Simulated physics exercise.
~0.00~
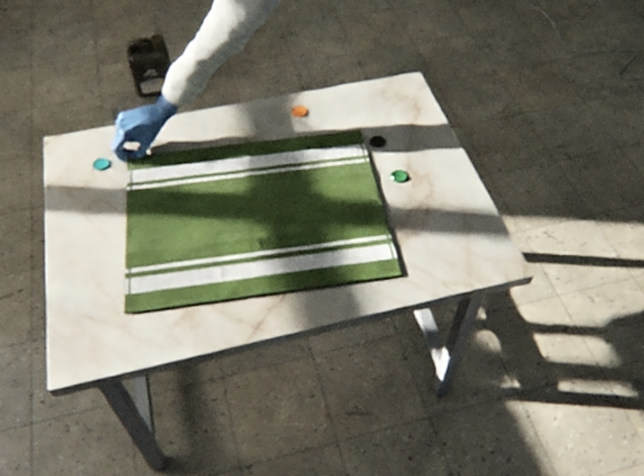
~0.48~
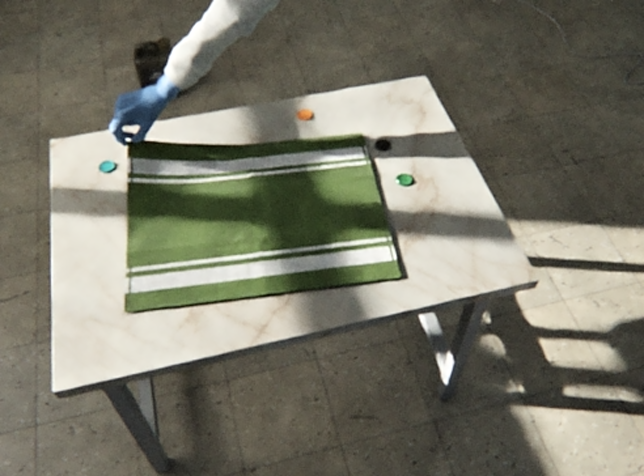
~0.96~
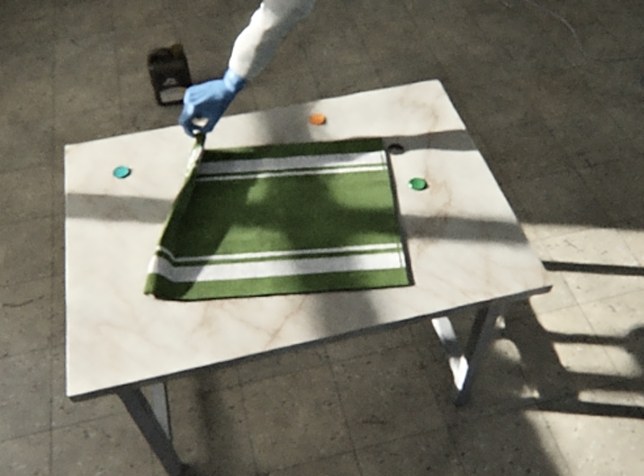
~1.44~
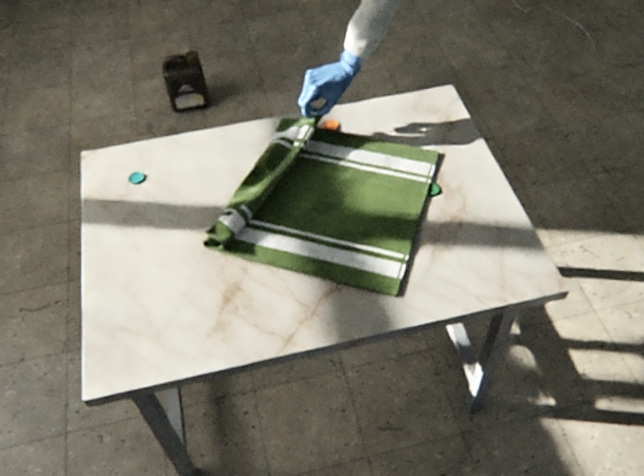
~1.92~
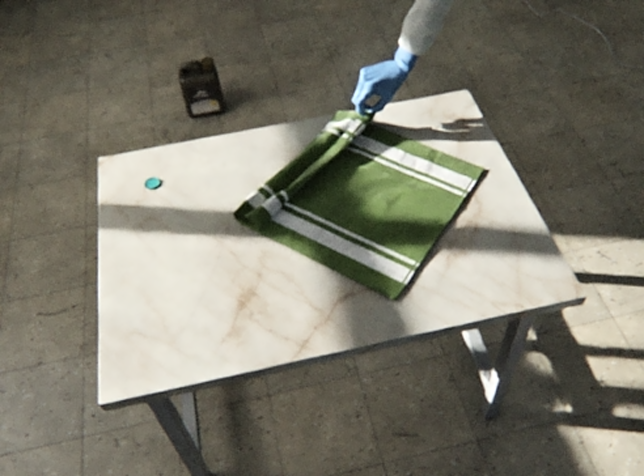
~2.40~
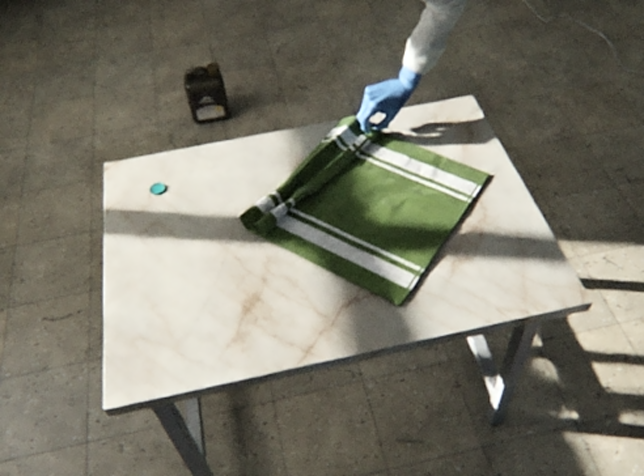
In a sunlit room with a grey tiled floor, seen from above at an angle, a pale marbled side table holds a flat green tea towel with white stripes. A teal lid lies to its left, an orange button behind it, and a black lid and a green button to its right. A blue-gloved hand pinches the towel's far left corner, lifts it and drags it rightward. The left side folds over as the towel slides and turns, covering the black lid, then the orange and green buttons. It ends rumpled at the right, the hand still at its corner, the teal lid uncovered.
